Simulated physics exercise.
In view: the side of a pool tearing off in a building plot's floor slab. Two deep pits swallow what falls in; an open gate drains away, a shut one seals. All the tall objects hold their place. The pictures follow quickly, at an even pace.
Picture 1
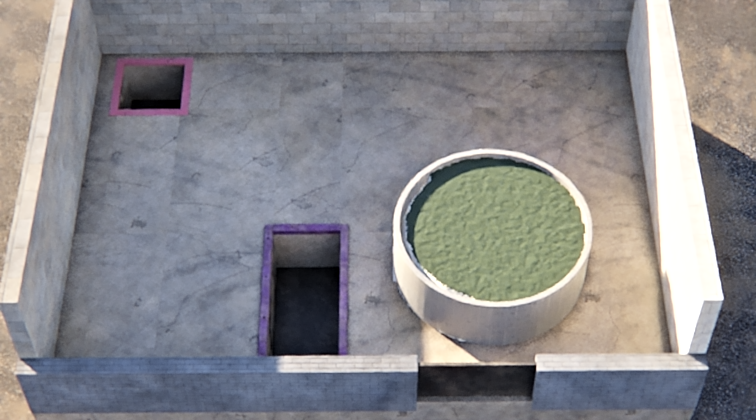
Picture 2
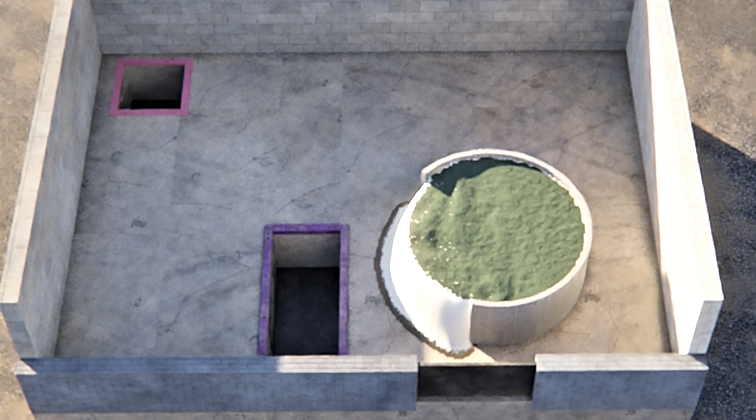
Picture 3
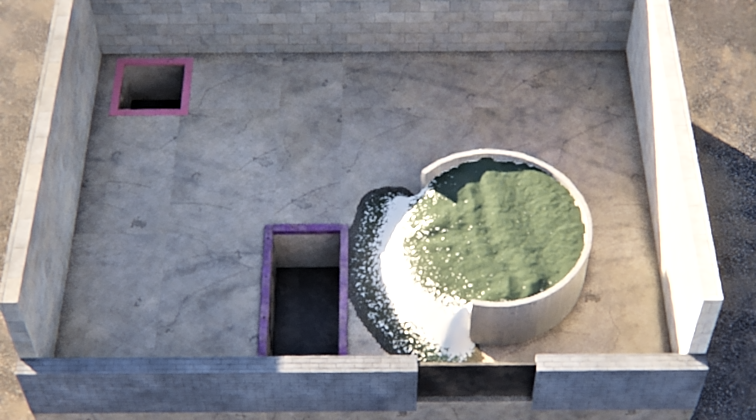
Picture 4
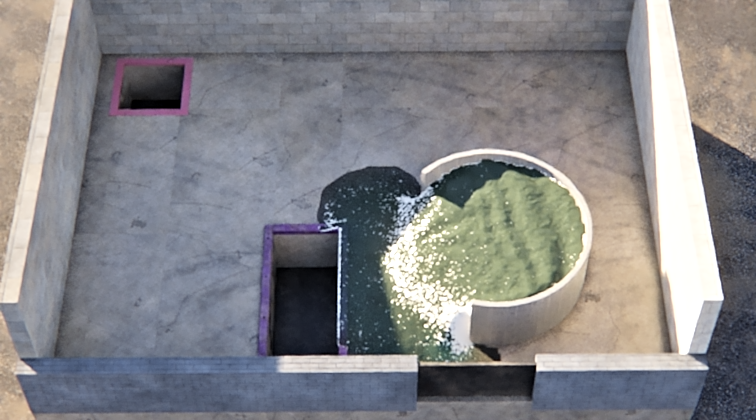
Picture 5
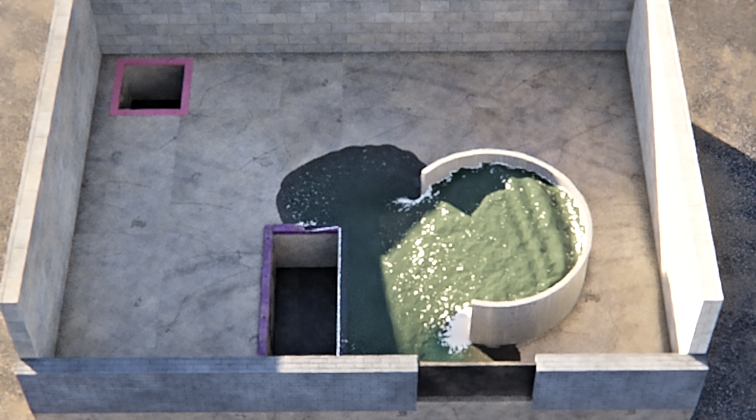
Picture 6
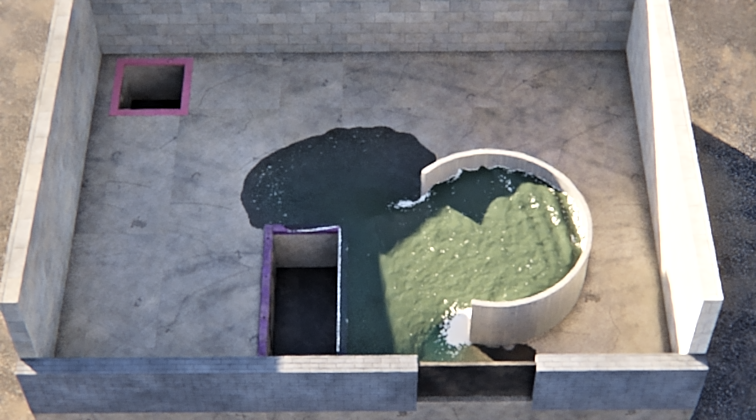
On a walled concrete floor with two pits, the left side of a round pool of green water tore open, and water gushed out, reached the nearer pit's edge and spread leftward behind it.
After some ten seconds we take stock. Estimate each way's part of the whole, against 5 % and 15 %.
The gate takes under 5 %; the pink pit takes from 5 to 15 %; the purple pit takes over 15 %.
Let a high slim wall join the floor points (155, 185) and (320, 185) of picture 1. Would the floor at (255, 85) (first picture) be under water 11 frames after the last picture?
Verdict: Awash.
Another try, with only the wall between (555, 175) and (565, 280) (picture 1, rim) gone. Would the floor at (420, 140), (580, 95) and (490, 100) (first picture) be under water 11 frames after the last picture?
As listed: Clear, under water, flooded.
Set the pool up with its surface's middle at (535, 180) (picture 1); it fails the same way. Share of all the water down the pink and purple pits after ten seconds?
Roughly, in per cent: Pink 20, purple 45.
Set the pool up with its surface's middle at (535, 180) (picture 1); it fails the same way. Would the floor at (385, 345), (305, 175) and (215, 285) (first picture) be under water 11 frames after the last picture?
In that order: Covered, under water, no water.
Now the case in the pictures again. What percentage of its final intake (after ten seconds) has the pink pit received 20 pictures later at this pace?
Close to 40 %.
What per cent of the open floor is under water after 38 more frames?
Near 70 in a hundred.
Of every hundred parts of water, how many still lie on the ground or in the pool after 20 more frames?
About 46 per cent.
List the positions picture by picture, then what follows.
The first picture shows still water in the round pool at (493, 228).
In the second picture, the front is at (462, 354), out from the gap at (403, 273).
In the third picture, water pours out at (403, 274) and has run to a hidden place.
In the fourth picture, the front is at (371, 172), out from the gap at (403, 277).
In the fifth picture, water pours out at (403, 277) and has run to (351, 150).
In the sixth picture, the front is at (282, 154), out from the gap at (403, 278).
A moment on, water covers 45 % of the floor; the gate 0 %, the pink pit 0 %, the purple pit 21 %.
Next, water covers 50 % of the floor; the gate 0 %, the pink pit 1 %, the purple pit 39 %.
Then, water covers 55 % of the floor; the gate 0 %, the pink pit 4 %, the purple pit 51 %.
Later, water covers 70 % of the floor; the gate 0 %, the pink pit 8 %, the purple pit 57 %.
In the end, water covers 90 % of the floor; the gate 0 %, the pink pit 10 %, the purple pit 58 %.
